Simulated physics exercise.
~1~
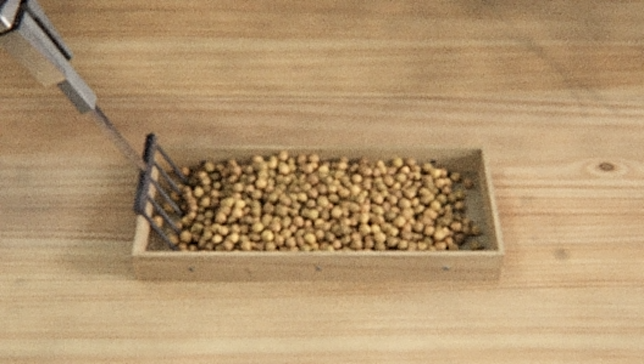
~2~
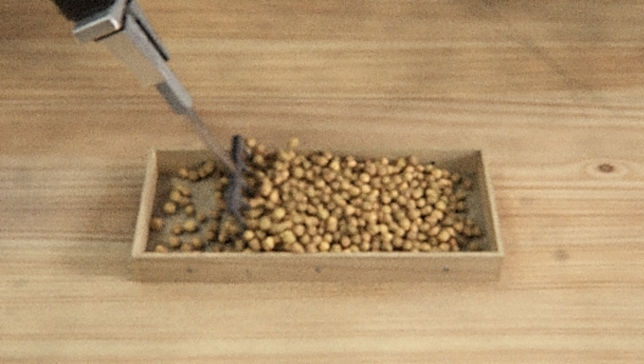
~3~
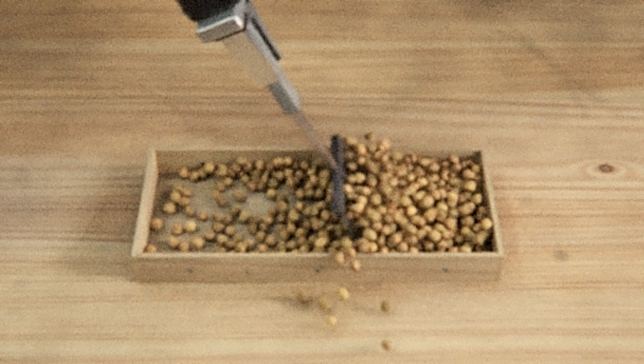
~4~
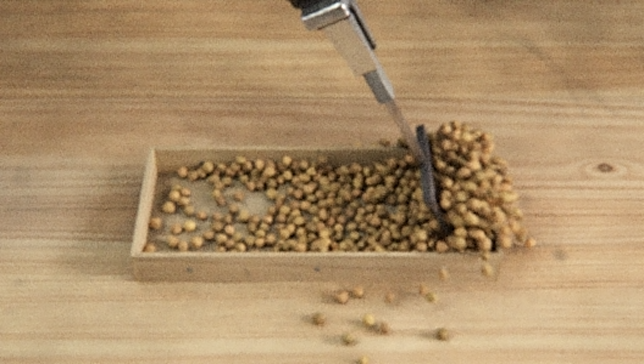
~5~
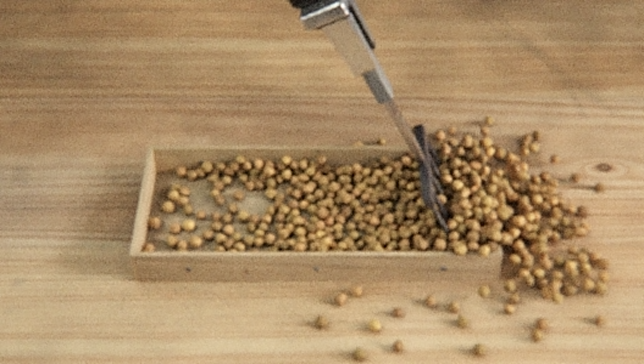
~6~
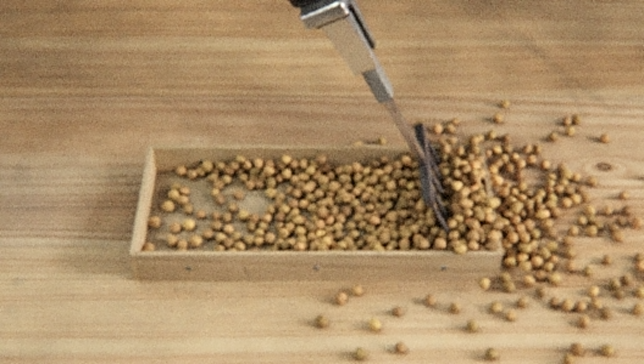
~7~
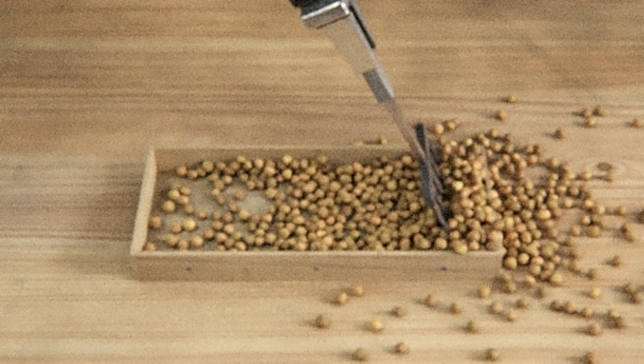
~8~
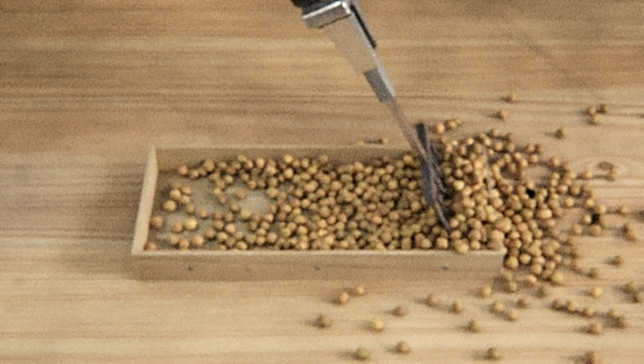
The video shows a robot arm dragging a fork rightward through a shallow trough of dried chickpeas on a wooden table, piling them up until many spill over the right end. The fork stops near that end, and the chickpeas settle, many scattered on the table, most still in the trough.
